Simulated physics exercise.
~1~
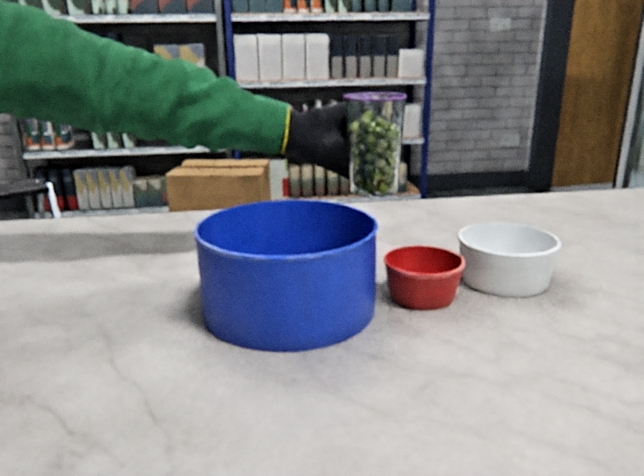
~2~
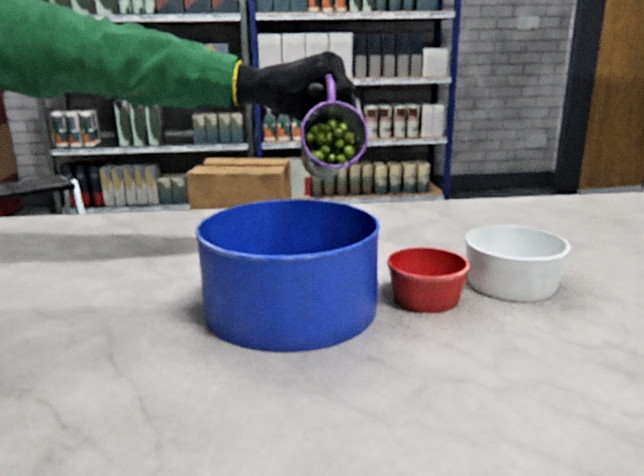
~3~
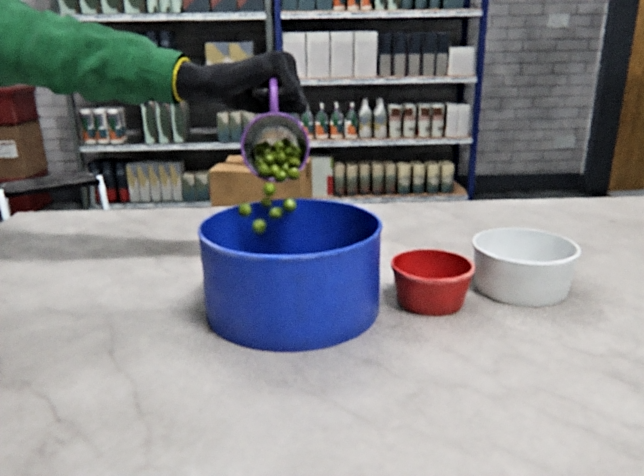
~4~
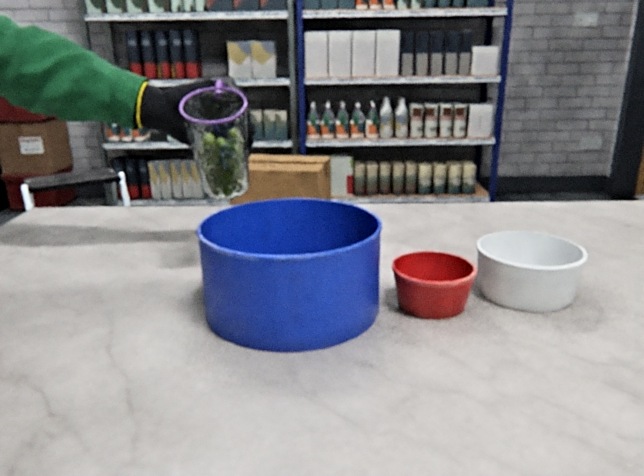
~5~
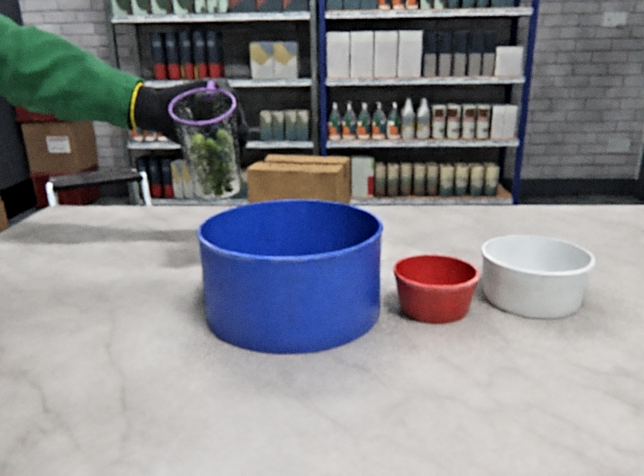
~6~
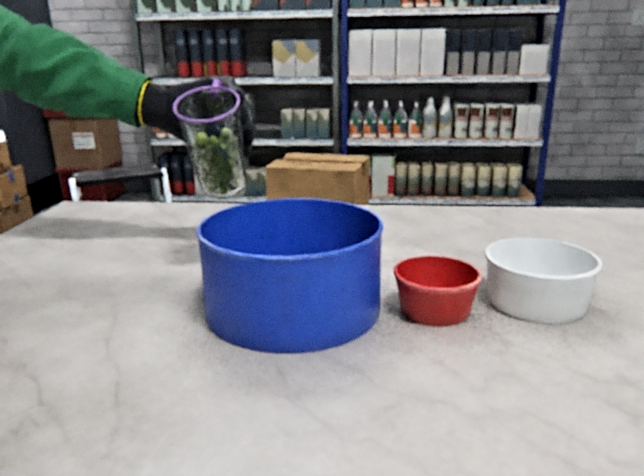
A large blue pot stands on a pale marbled tabletop, seen from slightly above, with a small red dish and a white dish to its right and stocked shelves against a grey brick wall behind. An arm in a green sleeve and black glove holds a clear, purple-rimmed cup of small green olives above the table. The hand moves left, tipping the cup over, and some olives tumble into the blue pot. It then turns the cup back towards upright, still moving left as the view drifts slightly sideways. Finally the cup is held leaning, with many olives still inside.
